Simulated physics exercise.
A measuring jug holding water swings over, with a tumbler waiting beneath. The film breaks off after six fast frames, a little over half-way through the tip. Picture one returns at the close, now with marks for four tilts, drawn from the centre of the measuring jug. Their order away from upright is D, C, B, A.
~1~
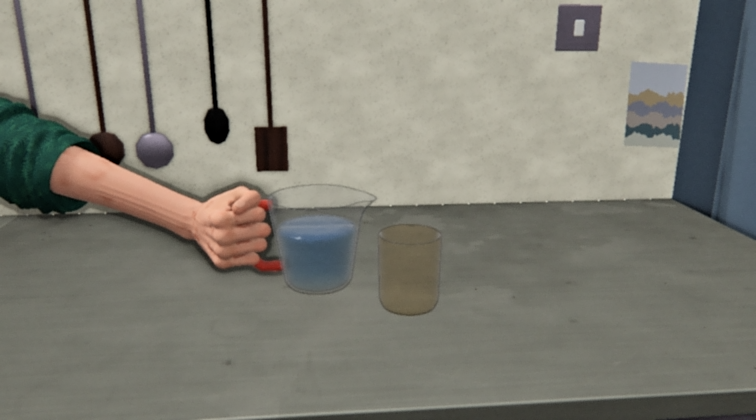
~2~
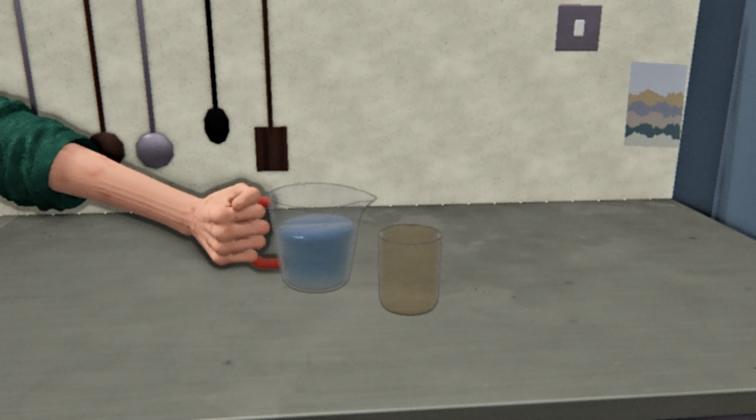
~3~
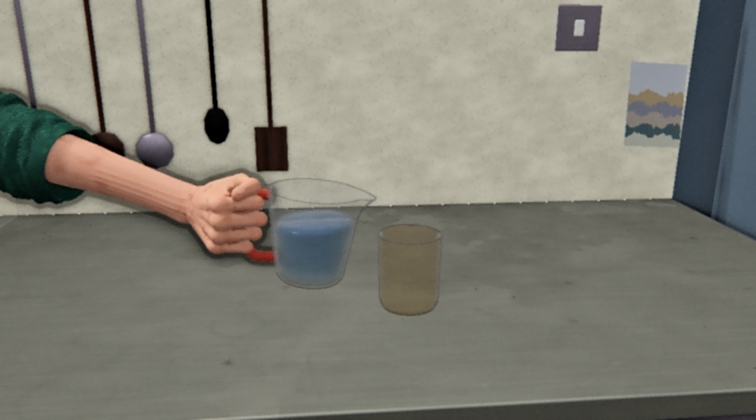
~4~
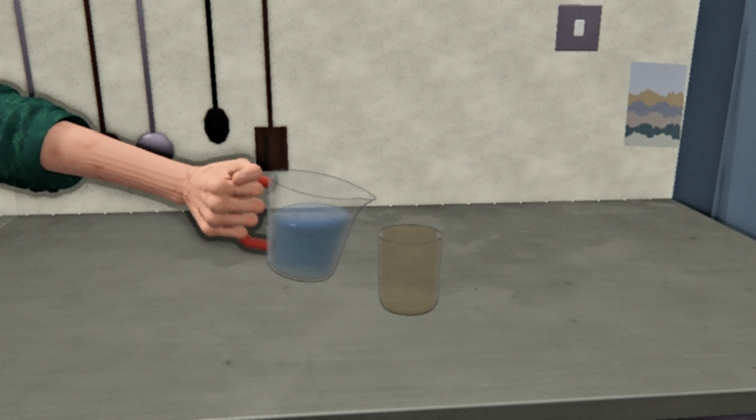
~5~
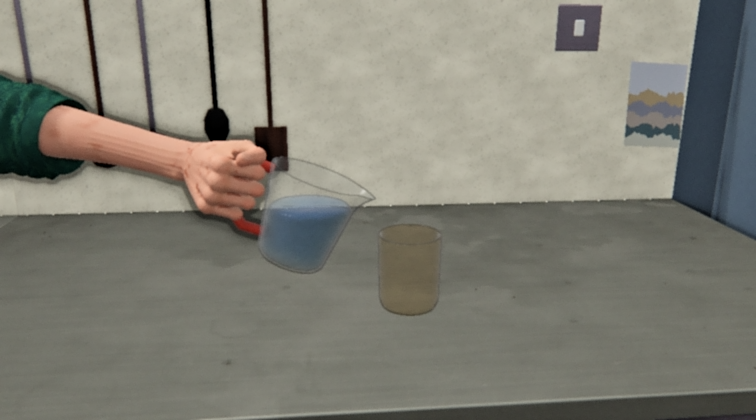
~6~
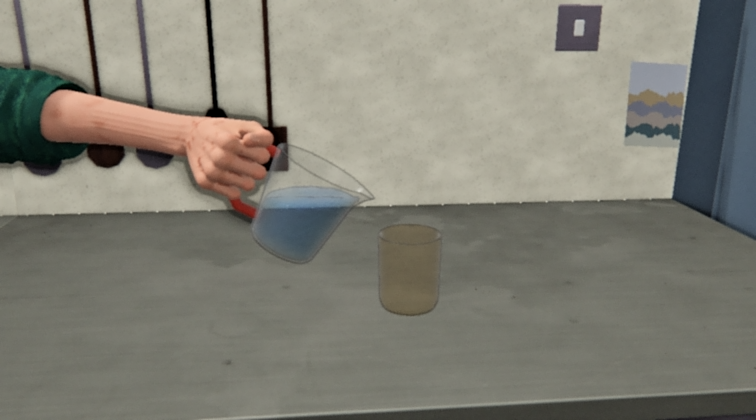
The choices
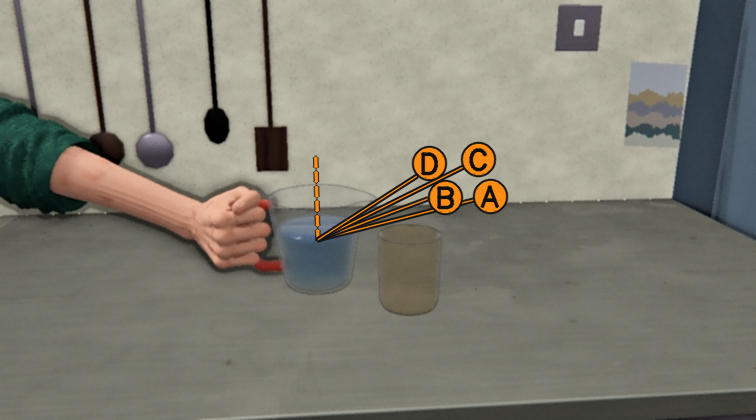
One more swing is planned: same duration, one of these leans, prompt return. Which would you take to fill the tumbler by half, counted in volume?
I would pick tilt D.
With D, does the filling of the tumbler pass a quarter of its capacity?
Yes, it does.
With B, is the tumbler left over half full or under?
Over.
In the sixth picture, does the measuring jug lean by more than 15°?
Yes.
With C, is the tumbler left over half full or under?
Over half.
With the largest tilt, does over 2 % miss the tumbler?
Yes.
On the marked copy, A at (473, 200); B at (427, 198); C at (463, 167); D at (416, 176).
With A, the tumbler ends with about 80 % of what it can hold; 18 % of the water is spilt.
With B, the tumbler ends with about 79 % of what it can hold; 6 % of the water is spilt.
With C, the tumbler ends with about 69 % of what it can hold.
With D, the tumbler ends with about 50 % of what it can hold.
